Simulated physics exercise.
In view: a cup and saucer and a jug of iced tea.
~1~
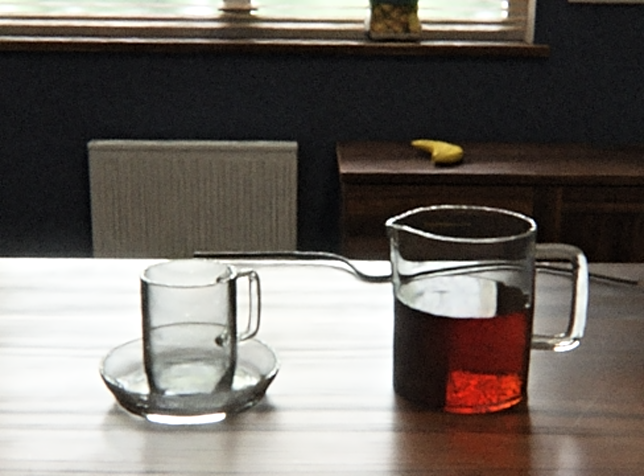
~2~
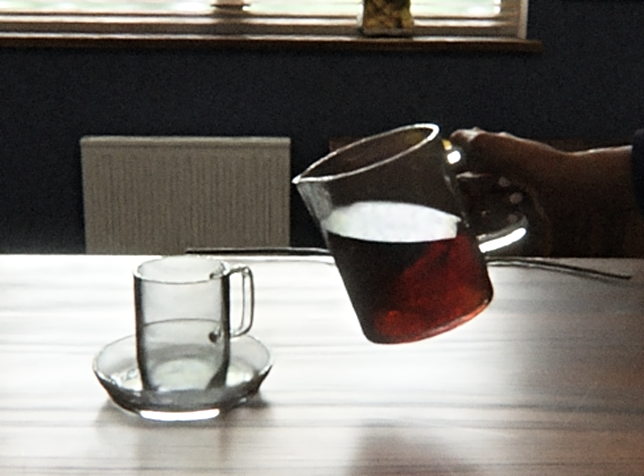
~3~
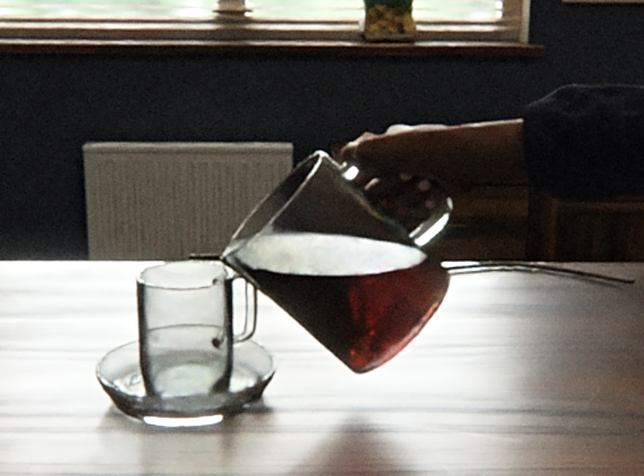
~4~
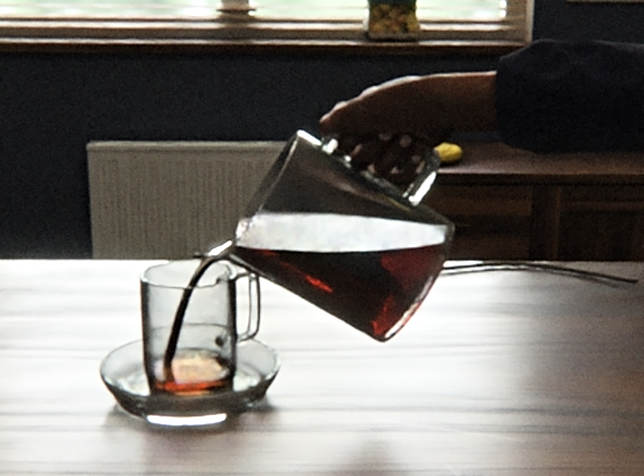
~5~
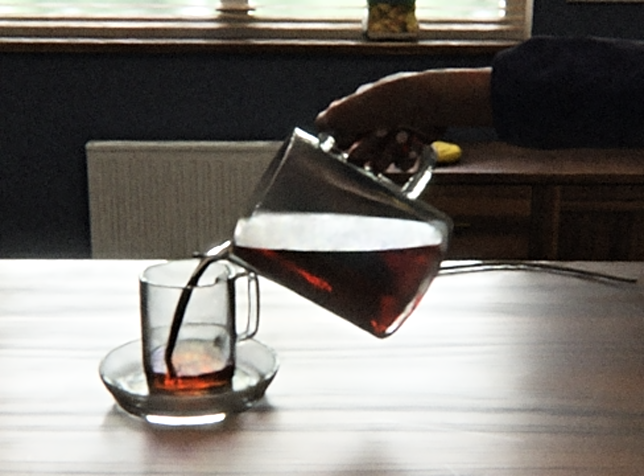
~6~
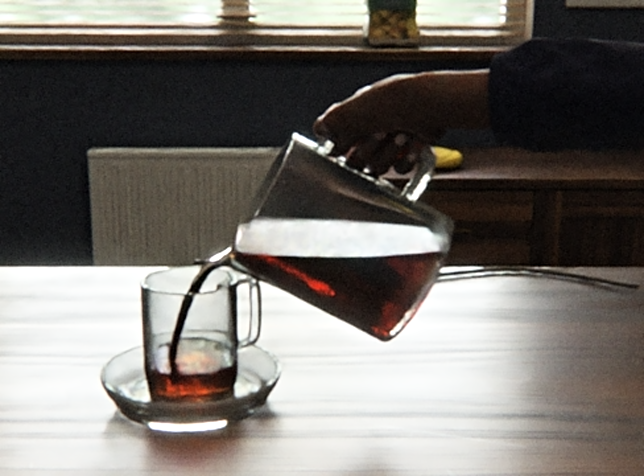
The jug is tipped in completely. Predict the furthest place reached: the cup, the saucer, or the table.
It spills off the saucer.
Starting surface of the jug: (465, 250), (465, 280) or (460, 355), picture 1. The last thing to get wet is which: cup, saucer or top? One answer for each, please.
In turn: Floods the top, past the saucer, no farther than the cup.
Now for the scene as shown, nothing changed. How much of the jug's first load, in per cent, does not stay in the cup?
Around 50 per cent.
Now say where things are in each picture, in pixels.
Nothing is moving yet; jug (463, 302) about half full; cup (190, 326) empty; saucer (181, 404) dry, in the first frame.
The jug is picked up; jug (399, 230) tipped 20° with all of its load; cup (183, 322) empty, in the second frame.
The jug leans over the cup; jug (336, 260) tipped 45° with all of its load; cup (186, 328) empty, in the third frame.
The iced tea is flowing; jug (336, 235) tipped 60° with nearly all of its load; cup nearly empty, surface at (191, 367), in the fourth frame.
The iced tea is flowing; jug (335, 232) tipped 60° with nearly all of its load; cup (189, 327) about a quarter full, in the fifth frame.
The iced tea is flowing; jug (336, 236) tipped 60° with nearly all of its load; cup about a quarter full, surface at (191, 358); saucer (182, 411) dry, in the sixth frame.
Next, the cup is full to the brim; the saucer is wet, with room to spare.
After that, the cup is full to the brim; the saucer is full and running over.
Finally, the cup is full to the brim; the saucer is full and running over.
